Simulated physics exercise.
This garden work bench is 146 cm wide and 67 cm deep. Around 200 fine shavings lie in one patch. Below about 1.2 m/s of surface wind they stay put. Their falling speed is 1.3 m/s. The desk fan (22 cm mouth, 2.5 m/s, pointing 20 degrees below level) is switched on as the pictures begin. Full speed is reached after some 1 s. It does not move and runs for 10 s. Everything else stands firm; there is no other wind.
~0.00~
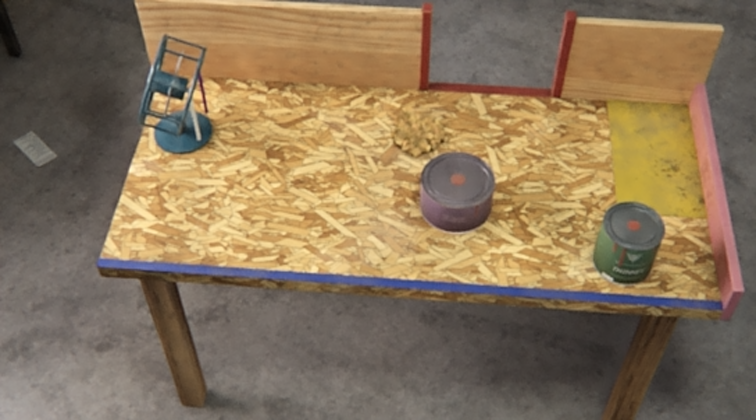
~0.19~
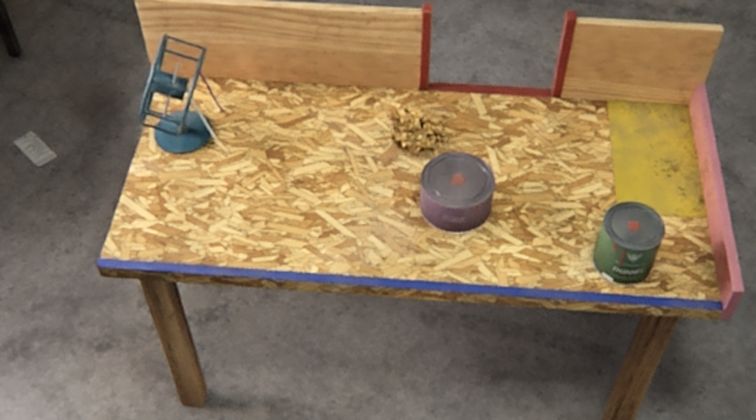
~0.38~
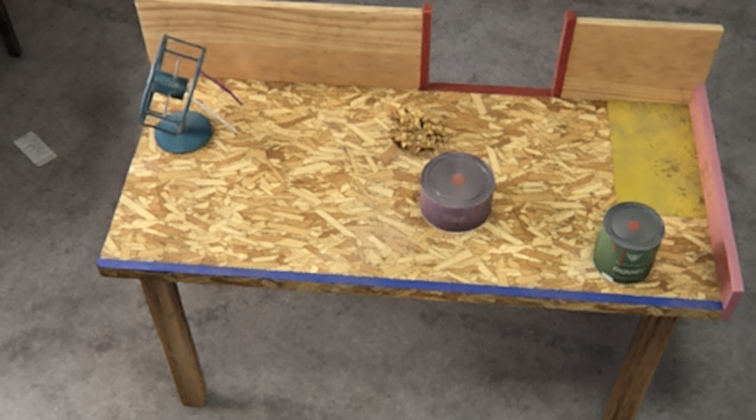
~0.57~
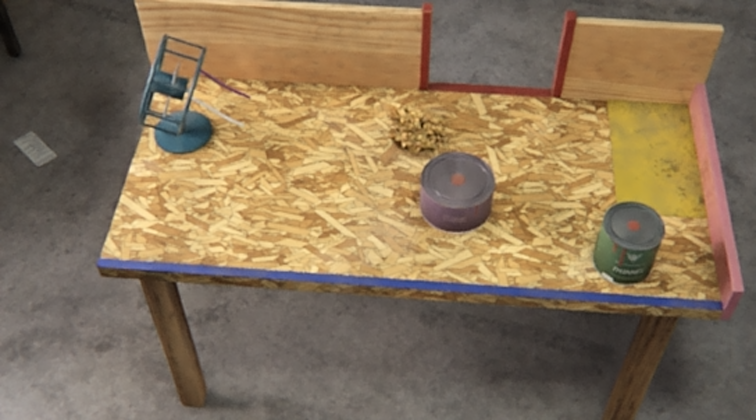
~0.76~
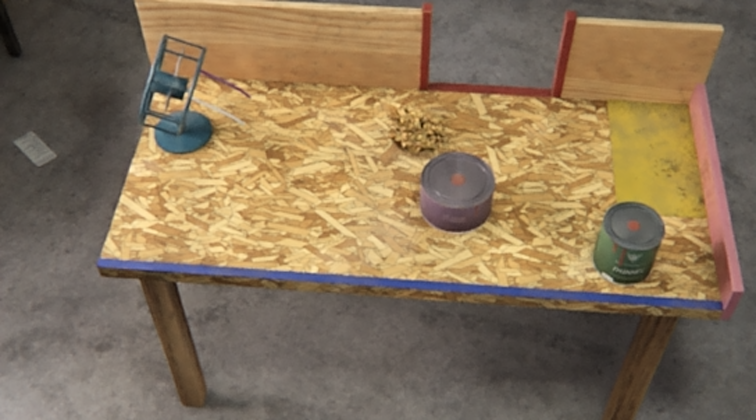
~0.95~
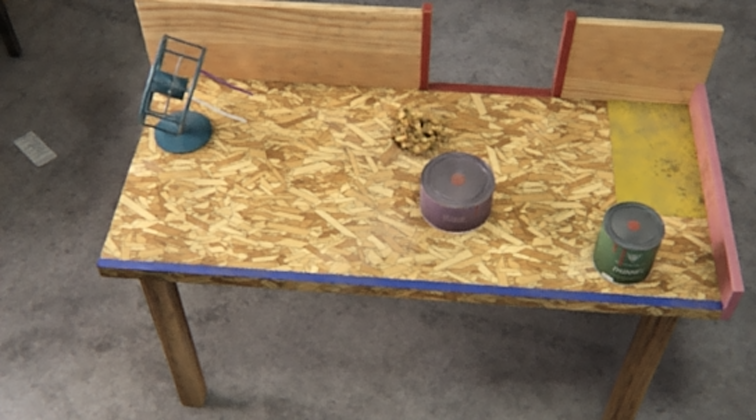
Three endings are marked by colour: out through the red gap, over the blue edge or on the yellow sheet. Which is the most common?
The biggest group is at the yellow one.
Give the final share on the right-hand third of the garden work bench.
Near 70 %.
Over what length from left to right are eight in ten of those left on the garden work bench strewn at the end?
About 0 cm.
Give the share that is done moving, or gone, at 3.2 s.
Near 60 %.
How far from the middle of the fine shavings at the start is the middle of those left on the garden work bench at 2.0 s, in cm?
Roughly 70 cm.
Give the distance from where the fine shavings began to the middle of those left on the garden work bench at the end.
About 70 cm.
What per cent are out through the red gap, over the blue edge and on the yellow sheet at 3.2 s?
Roughly 2 % red, 20 % blue, 70 % yellow.
After 2.0 s, 0 % are over the blue edge, 2 % out through the red gap and 78 % on the yellow sheet; the middle of those still in play is near (694, 147); 30 % have settled or left.
After 3.2 s, 22 % are over the blue edge, 2 % out through the red gap and 70 % on the yellow sheet; the middle of those still in play is near (688, 135); 58 % have settled or left.
After 5.5 s, 24 % are over the blue edge, 2 % out through the red gap and 68 % on the yellow sheet; the middle of those still in play is near (688, 131); 66 % have settled or left.
After 10.0 s, at the end, 28 % are over the blue edge, 2 % out through the red gap and 66 % on the yellow sheet; the middle of those still in play is near (689, 132).
